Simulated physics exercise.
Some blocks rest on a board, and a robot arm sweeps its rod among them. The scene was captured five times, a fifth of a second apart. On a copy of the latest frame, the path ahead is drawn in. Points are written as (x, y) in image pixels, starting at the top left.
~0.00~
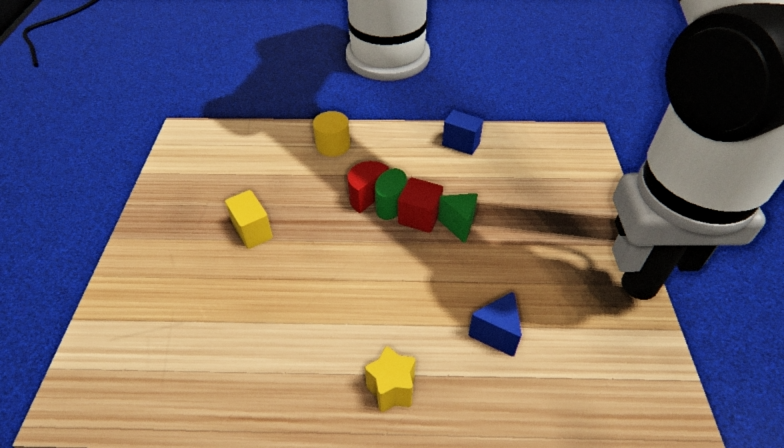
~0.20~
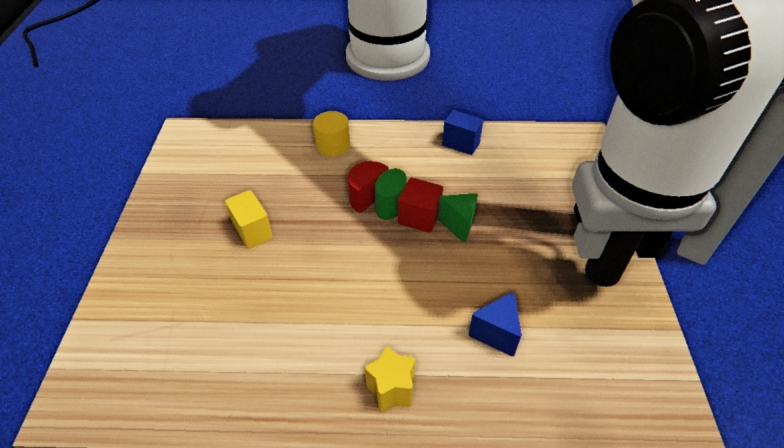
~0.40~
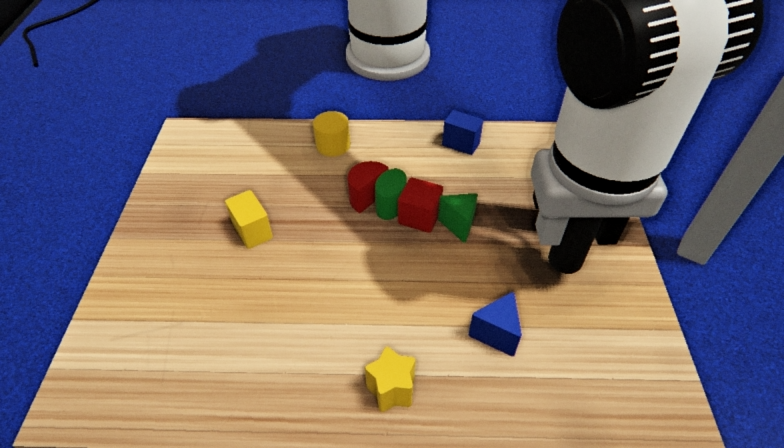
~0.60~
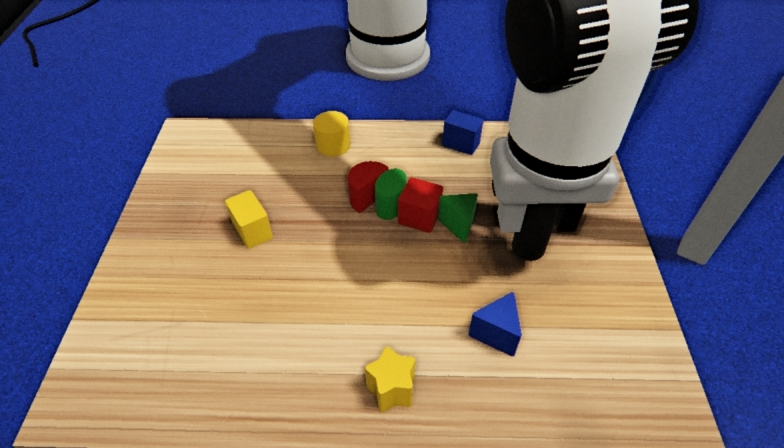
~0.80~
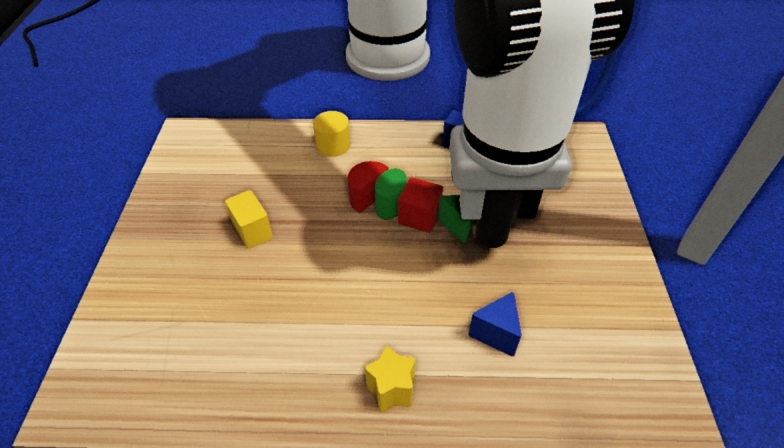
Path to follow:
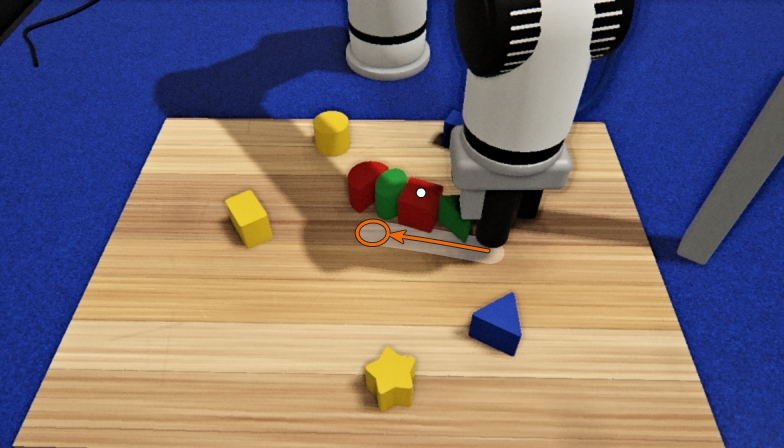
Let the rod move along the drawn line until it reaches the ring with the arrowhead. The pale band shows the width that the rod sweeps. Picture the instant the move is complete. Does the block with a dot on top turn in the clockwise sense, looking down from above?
My answer is yes.
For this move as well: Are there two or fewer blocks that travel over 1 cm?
No, that is not how it ends up.
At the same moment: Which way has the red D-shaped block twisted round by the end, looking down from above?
Prediction: Counterclockwise.
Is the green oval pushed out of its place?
Yes, that is what happens.
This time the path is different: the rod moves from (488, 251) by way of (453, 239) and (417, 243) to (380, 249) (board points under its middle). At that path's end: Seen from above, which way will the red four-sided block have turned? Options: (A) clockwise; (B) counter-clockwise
(A)
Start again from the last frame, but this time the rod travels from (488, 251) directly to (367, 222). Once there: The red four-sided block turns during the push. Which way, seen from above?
Verdict: Clockwise.
The drawn path runs from (488, 251) to (373, 233); the dot is on the red four-sided block.
What follows on the original path. One third of the way, rod (450, 230); green triangle (451, 199), turned 60° clockwise.
Two thirds of the way, rod (410, 224); red D-shaped block (356, 166), turned 35° anticlockwise; green oval (382, 169); red four-sided block (409, 185), turned 30° clockwise; green triangle (445, 196), turned 70° clockwise.
At the end, rod (372, 219); red D-shaped block (354, 165), turned 40° anticlockwise; green oval (381, 161); red four-sided block (400, 186), turned 70° clockwise; green triangle (445, 196), turned 70° clockwise.
